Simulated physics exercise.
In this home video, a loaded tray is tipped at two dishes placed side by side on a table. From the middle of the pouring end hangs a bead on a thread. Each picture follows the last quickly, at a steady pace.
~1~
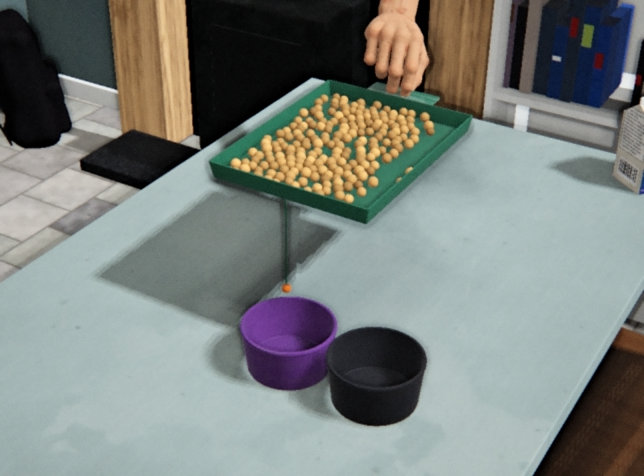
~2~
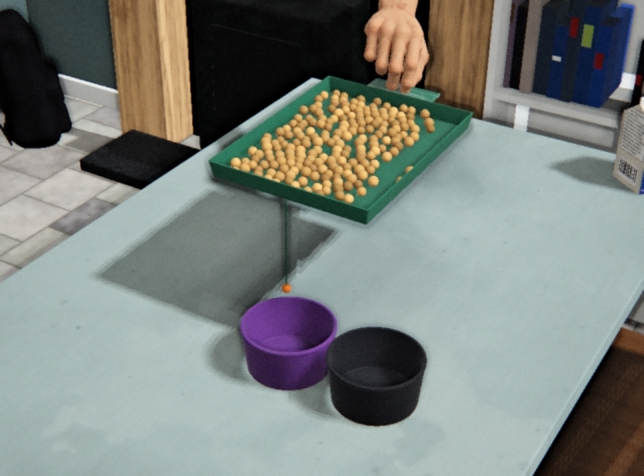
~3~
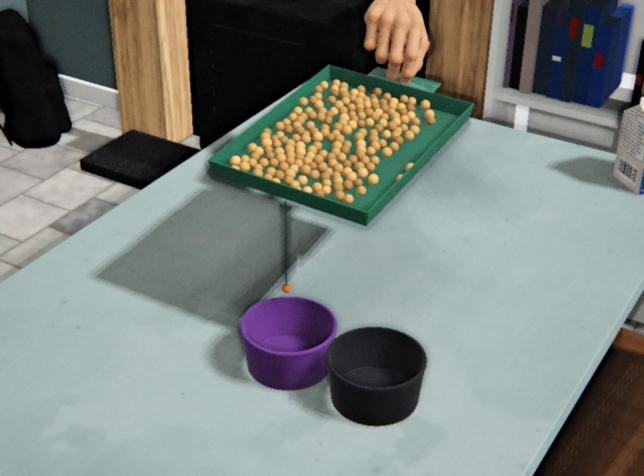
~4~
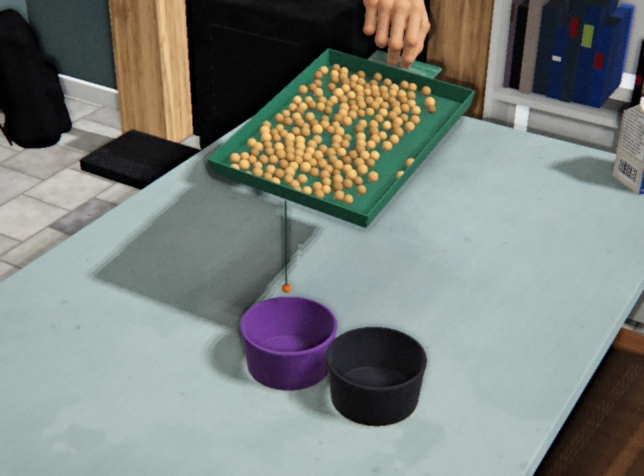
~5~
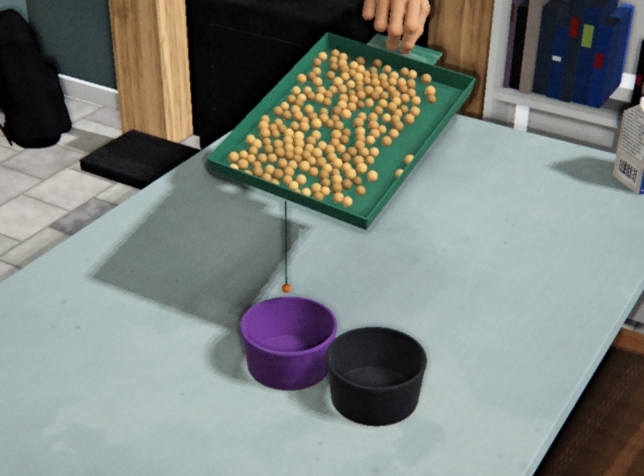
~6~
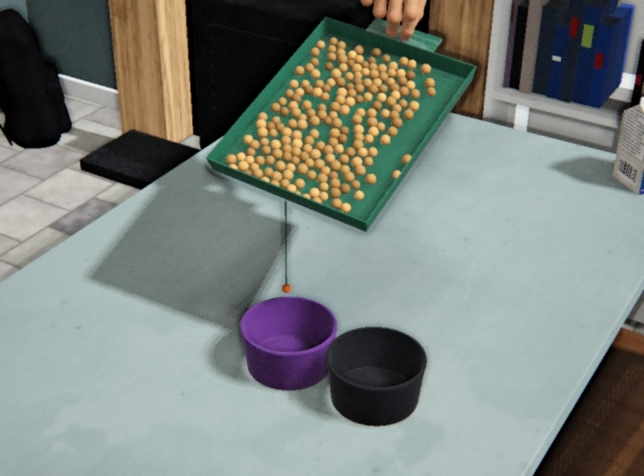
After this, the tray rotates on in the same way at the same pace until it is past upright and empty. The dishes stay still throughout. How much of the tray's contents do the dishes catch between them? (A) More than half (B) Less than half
Option A: More than half.
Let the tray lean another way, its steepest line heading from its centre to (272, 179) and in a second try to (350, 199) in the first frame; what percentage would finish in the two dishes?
10 % then 70 %, roughly.
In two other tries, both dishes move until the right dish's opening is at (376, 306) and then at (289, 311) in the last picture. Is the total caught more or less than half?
Taking the places in turn, it's shy of half and then shy of half.
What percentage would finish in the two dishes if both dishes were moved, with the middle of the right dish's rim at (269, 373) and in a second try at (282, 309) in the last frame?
Some 0 percent in the first case, 10 percent in the second.
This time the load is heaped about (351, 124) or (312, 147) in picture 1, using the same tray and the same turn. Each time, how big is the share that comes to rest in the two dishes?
Close to 80 %, followed by close to 80 %.
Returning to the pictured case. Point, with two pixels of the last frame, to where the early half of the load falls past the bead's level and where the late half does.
I'd say close to (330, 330) at first and close to (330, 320) later on.
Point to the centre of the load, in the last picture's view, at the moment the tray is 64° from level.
The middle of the pieces shows up near (326, 183).
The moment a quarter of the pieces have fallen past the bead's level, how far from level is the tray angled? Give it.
Roughly 85 degrees of turn.
Shortly afterwards, tray tipped steeply; the bulk on the tray; only a few in the right dish; only a few in the left dish; a little in the air.
Next, tray tipped past a quarter turn; near a quarter on the tray; near a quarter in the right dish; near a quarter in the left dish; a little outside both; near a quarter in the air.
Some moments later, tray tipped past a quarter turn; near half in the right dish; near a third in the left dish; near a quarter outside both.
In the end, tray tipped past a quarter turn; near half in the right dish; near a third in the left dish; near a quarter outside both.
